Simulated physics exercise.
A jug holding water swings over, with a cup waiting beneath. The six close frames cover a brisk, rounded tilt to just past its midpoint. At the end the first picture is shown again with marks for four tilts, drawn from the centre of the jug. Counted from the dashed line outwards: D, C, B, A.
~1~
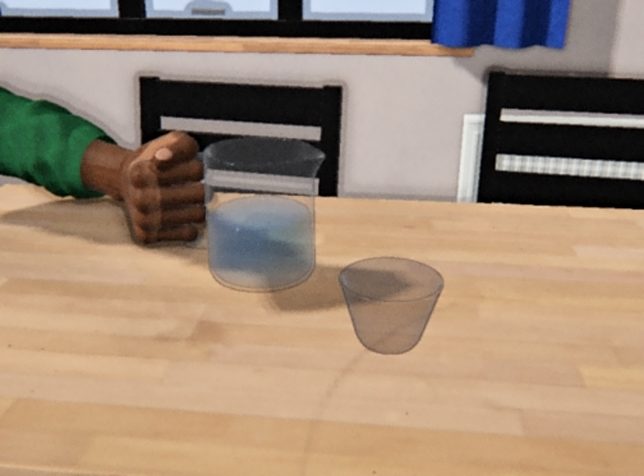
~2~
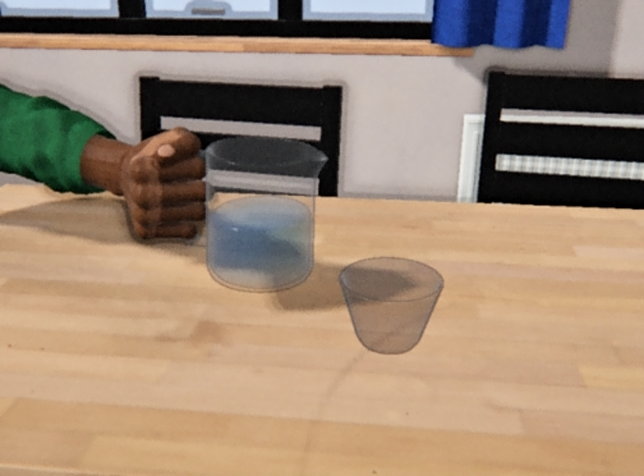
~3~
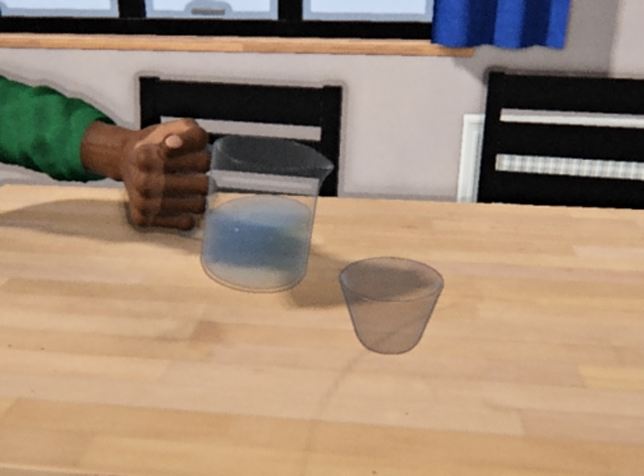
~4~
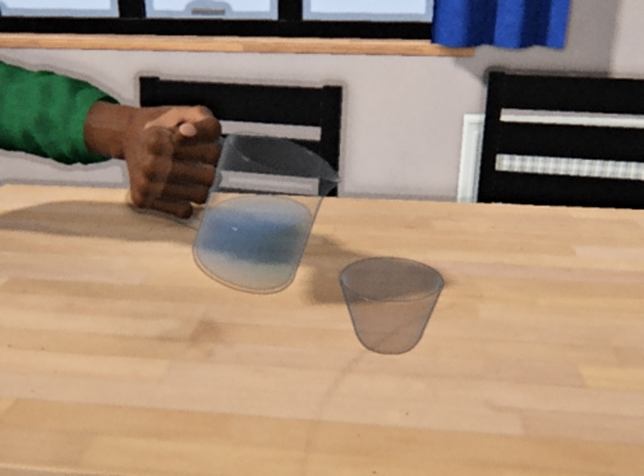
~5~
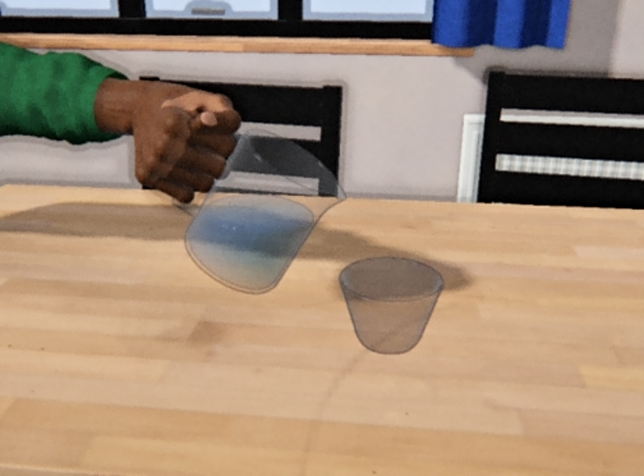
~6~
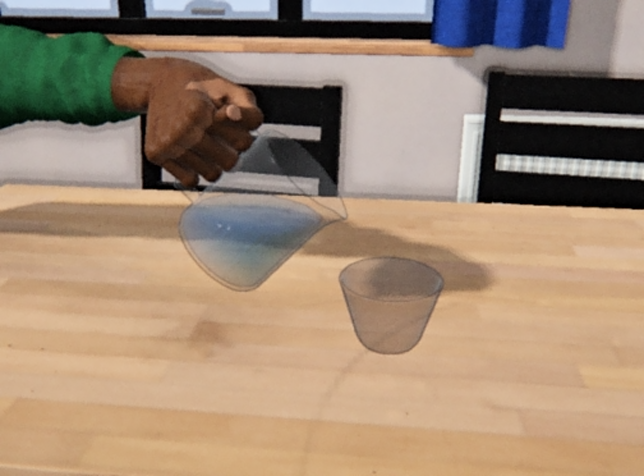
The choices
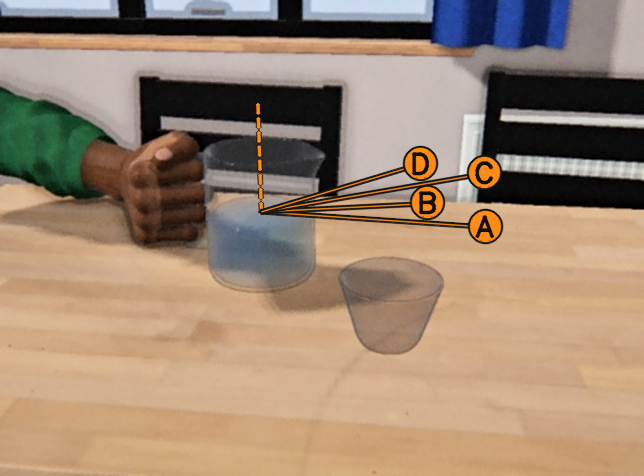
A hand in a green sleeve tilting a clear jug of blue water rightward above a wooden table, beside an empty cup.
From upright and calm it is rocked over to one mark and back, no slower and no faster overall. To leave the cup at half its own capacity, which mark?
D is best.
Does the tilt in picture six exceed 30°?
Yes.
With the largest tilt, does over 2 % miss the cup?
Yes, it does.
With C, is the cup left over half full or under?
Over half.
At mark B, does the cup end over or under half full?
Over half.
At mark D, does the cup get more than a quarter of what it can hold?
Yes, it does.
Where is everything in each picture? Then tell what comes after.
Upright, lip at (322, 156); rim of the cup round (391, 278); nothing has left yet, in the first picture.
Tipped about 2°, lip at (325, 158); nothing has left yet, in the second picture.
Tipped about 9°, lip at (331, 166); nothing has left yet, in the third picture.
Tipped about 19°, lip at (338, 180); nothing has left yet, in the fourth picture.
Tipped about 31°, lip at (344, 197); nothing has left yet, in the fifth picture.
Tipped about 44°, lip at (346, 216); nothing has left yet, in the sixth picture.
On the marked copy, A at (468, 225); B at (410, 204); C at (467, 176); D at (404, 168).
If A is chosen, the cup ends with about 80 % of what it can hold; 23 % of the water is spilt.
If B is chosen, the cup ends with about 75 % of what it can hold; 13 % of the water is spilt.
If C is chosen, the cup ends with about 66 % of what it can hold; 5 % of the water is spilt.
If D is chosen, the cup ends with about 49 % of what it can hold.
